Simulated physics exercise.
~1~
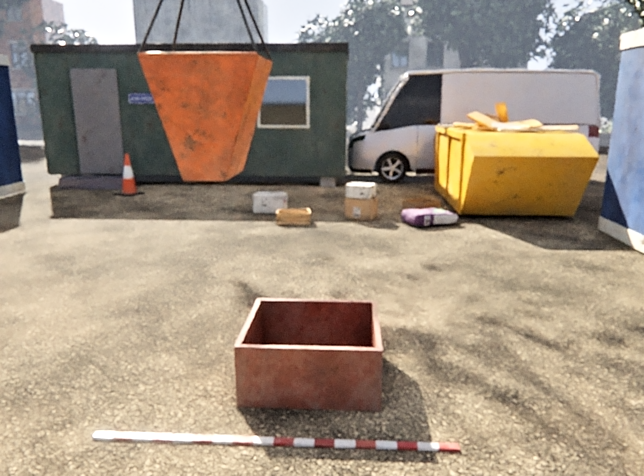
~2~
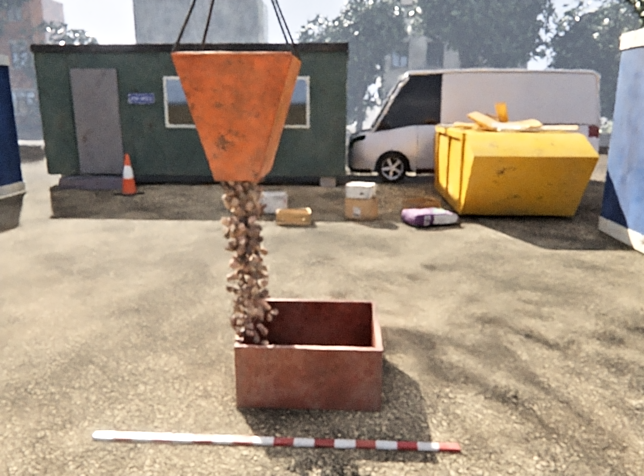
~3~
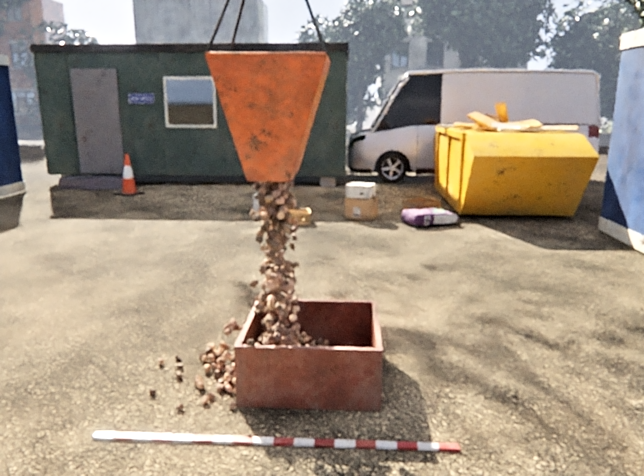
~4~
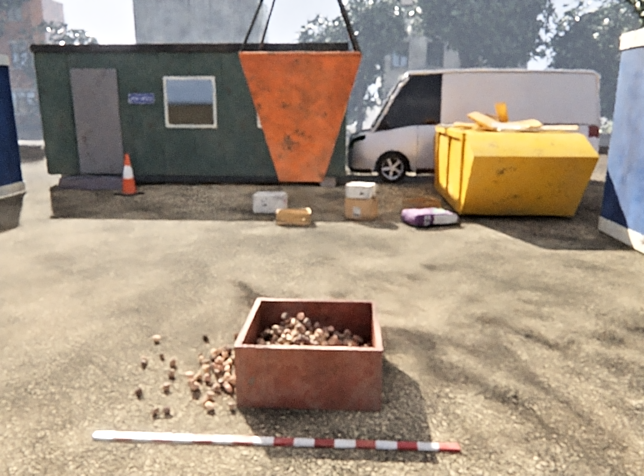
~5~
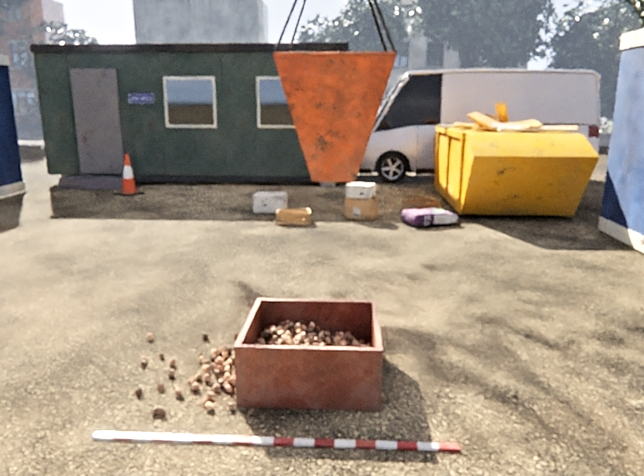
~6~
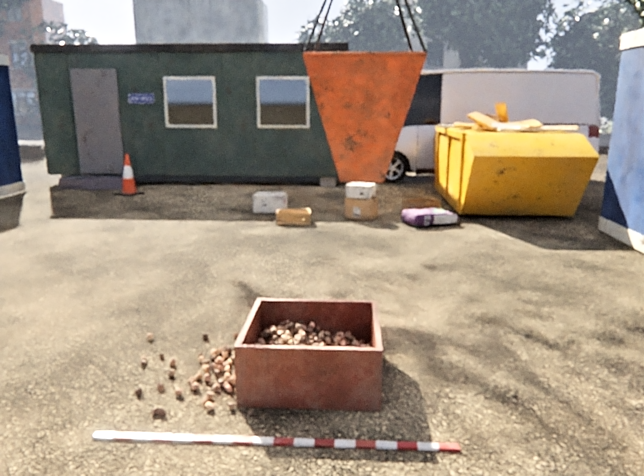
An orange skip hanging from crane cables glides steadily to the right above an open reddish-brown bin in a sunlit yard, with a green cabin, a white van and a yellow container behind. Brown stones pour from its bottom in a dense column, landing first at the bin's left side. Some tumble onto the ground to the left, while the stream moves rightward and most drops inside. The flow stops as the emptied skip keeps drifting right. At the end, most stones lie still in the bin, with a small scatter on the ground to its left.
